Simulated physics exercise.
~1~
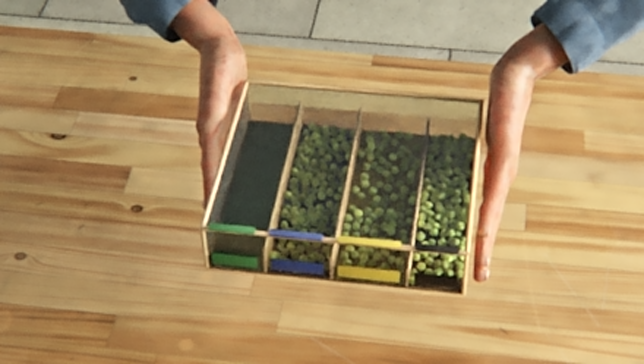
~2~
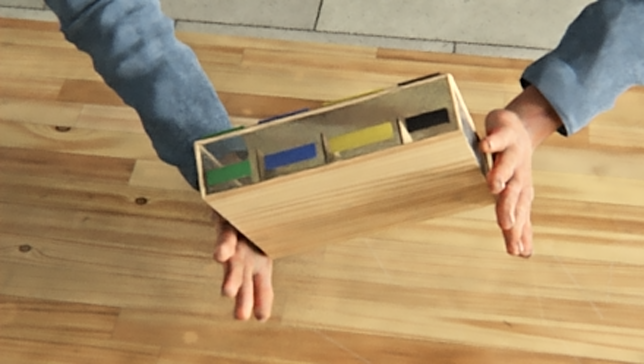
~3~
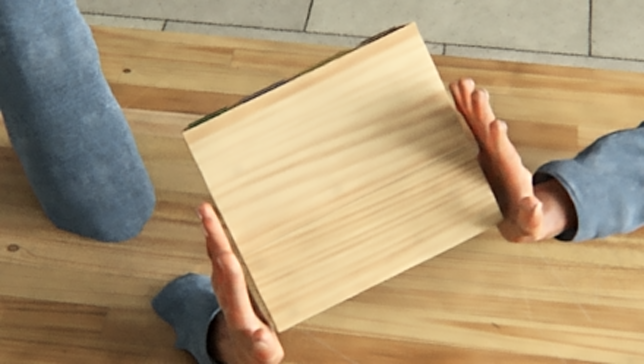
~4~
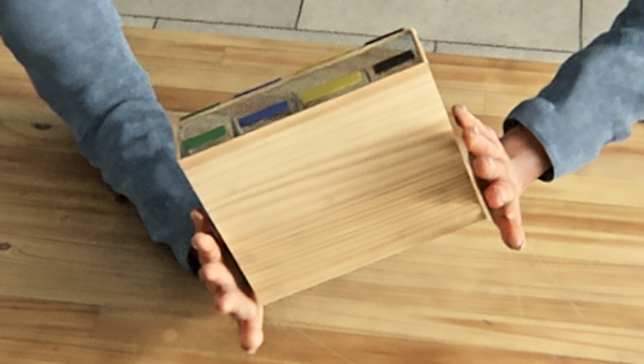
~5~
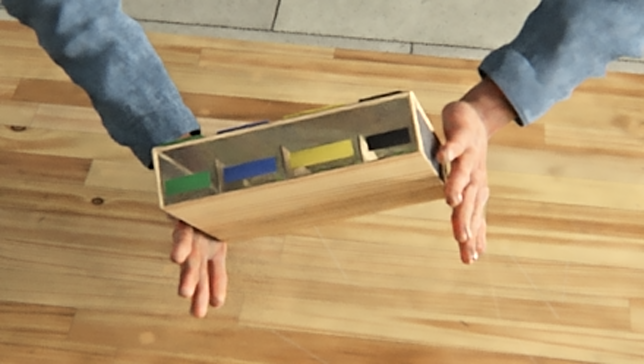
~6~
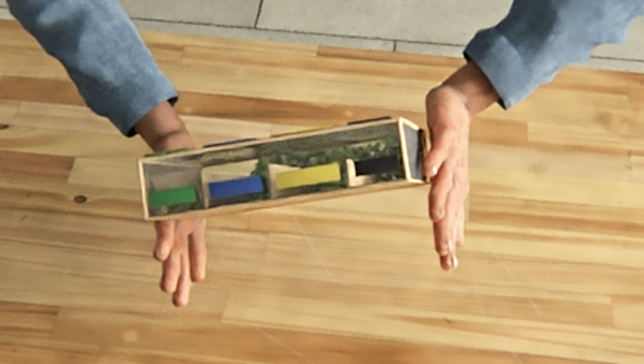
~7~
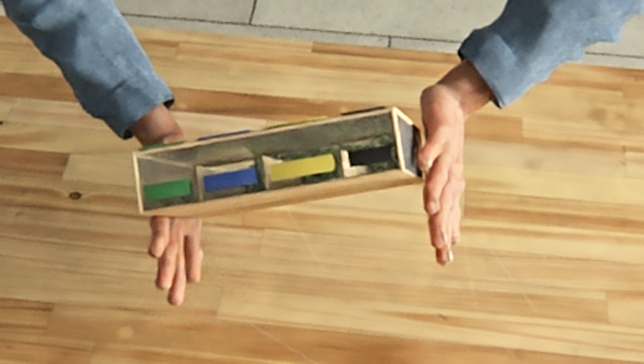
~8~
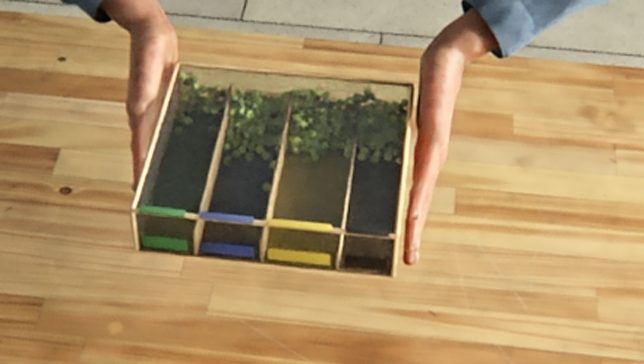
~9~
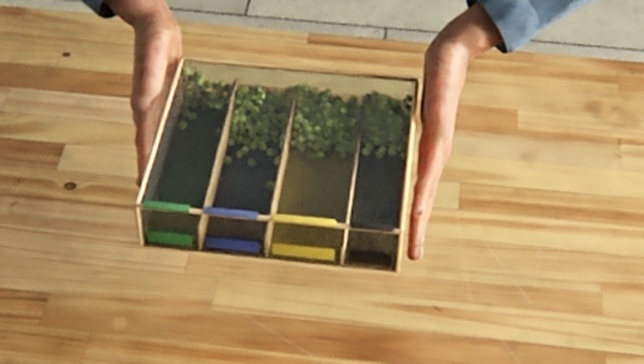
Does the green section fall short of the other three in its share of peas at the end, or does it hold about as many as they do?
The green section falls short, ending with only a small share of the peas. The blue, yellow and black sections each hold clearly more.
At the start, two hands hold a shallow wooden box with a clear lid above a wooden table, with green peas filling the blue, yellow and black sections while the green section on the left looks empty. The hands tip the box steeply until its plain wooden underside faces the viewer and hides the peas. They then turn it partway back, so the coloured labels show again, and keep it tilted with slight changes. Finally the hands bring the box level and hold it there, with peas gathered at the far end of the sections and only a small share in the green one.
